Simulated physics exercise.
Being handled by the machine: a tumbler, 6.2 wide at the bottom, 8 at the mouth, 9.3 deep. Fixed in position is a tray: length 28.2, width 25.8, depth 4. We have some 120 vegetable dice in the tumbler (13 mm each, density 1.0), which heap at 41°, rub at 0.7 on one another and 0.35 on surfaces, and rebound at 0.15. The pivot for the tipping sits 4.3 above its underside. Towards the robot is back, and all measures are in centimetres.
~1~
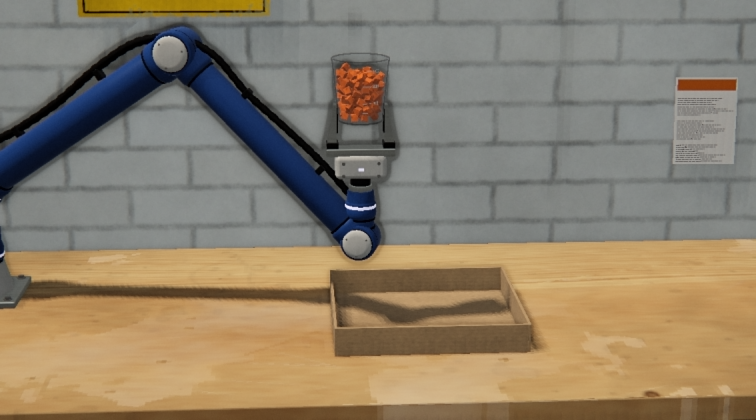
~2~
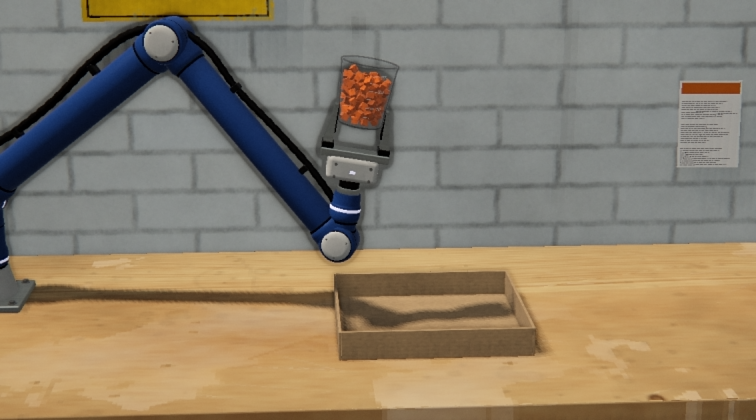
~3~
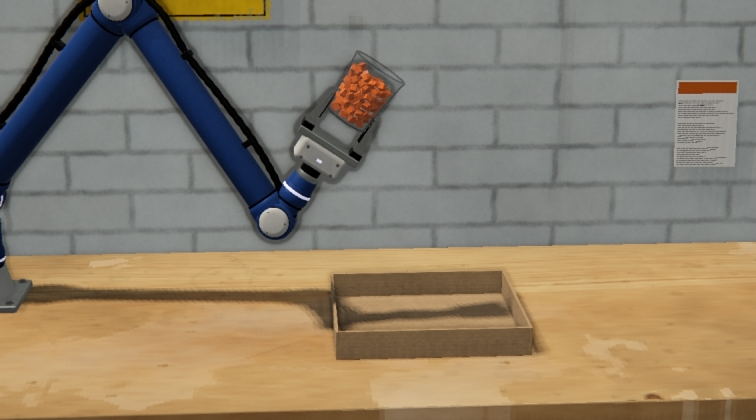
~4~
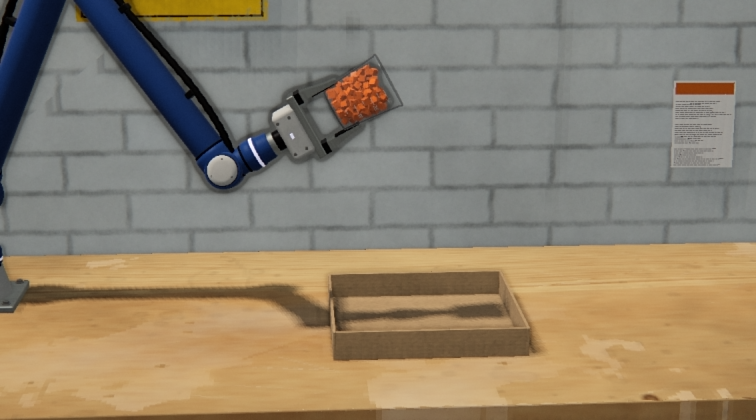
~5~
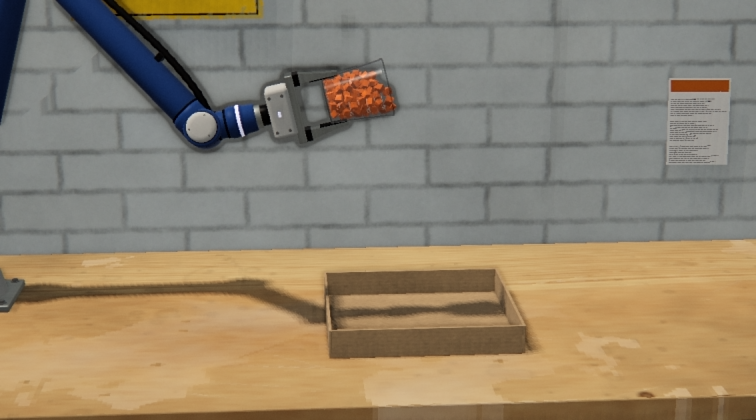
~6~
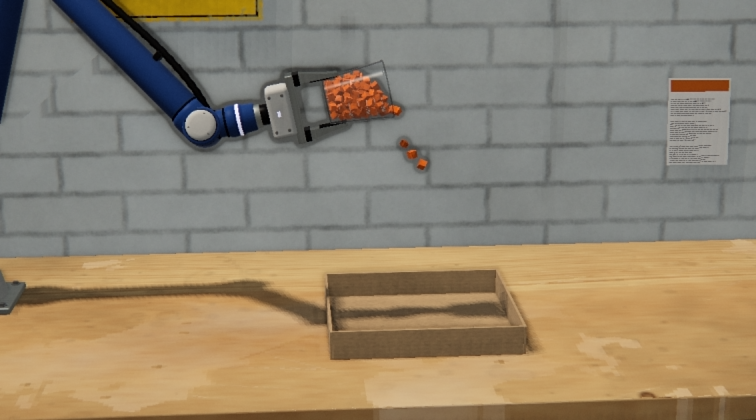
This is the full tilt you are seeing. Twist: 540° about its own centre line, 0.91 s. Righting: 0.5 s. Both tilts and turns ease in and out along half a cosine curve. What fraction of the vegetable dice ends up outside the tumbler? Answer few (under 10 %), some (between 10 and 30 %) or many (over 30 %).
I would say some.
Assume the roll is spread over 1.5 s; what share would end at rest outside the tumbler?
In that case around 20 percent.
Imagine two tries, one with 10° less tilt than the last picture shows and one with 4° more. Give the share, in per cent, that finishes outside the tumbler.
I'd expect some 5 per cent, then some 25 per cent.
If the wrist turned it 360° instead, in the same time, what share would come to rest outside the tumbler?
Estimate: Near 15 %.
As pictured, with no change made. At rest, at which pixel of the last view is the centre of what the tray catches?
Near (431, 307).
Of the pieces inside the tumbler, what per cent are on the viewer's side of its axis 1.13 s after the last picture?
Near enough 45 in a hundred.
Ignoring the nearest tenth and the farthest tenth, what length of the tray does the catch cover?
Spread length: Close to 8 cm.
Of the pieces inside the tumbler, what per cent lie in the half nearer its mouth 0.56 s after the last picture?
Share in mouth half: Approx. 40 %.
Then, 0.56 s on, tipped 79°, highest piece 40 above the table; 109 in the tumbler, 6 in the tray, 5 in flight or on a rim.
Then, 1.13 s on, tipped 47°, highest piece 40 above the table; 100 in the tumbler, 18 in the tray, 2 in flight or on a rim.
Then, 1.61 s on, upright, highest piece 41 above the table; 100 in the tumbler, 20 in the tray.
Then, 2.31 s on, upright, highest piece 41 above the table; 100 in the tumbler, 20 in the tray.
In the end, 100 in the tumbler, 20 in the tray. That is 17 % outside the tumbler.
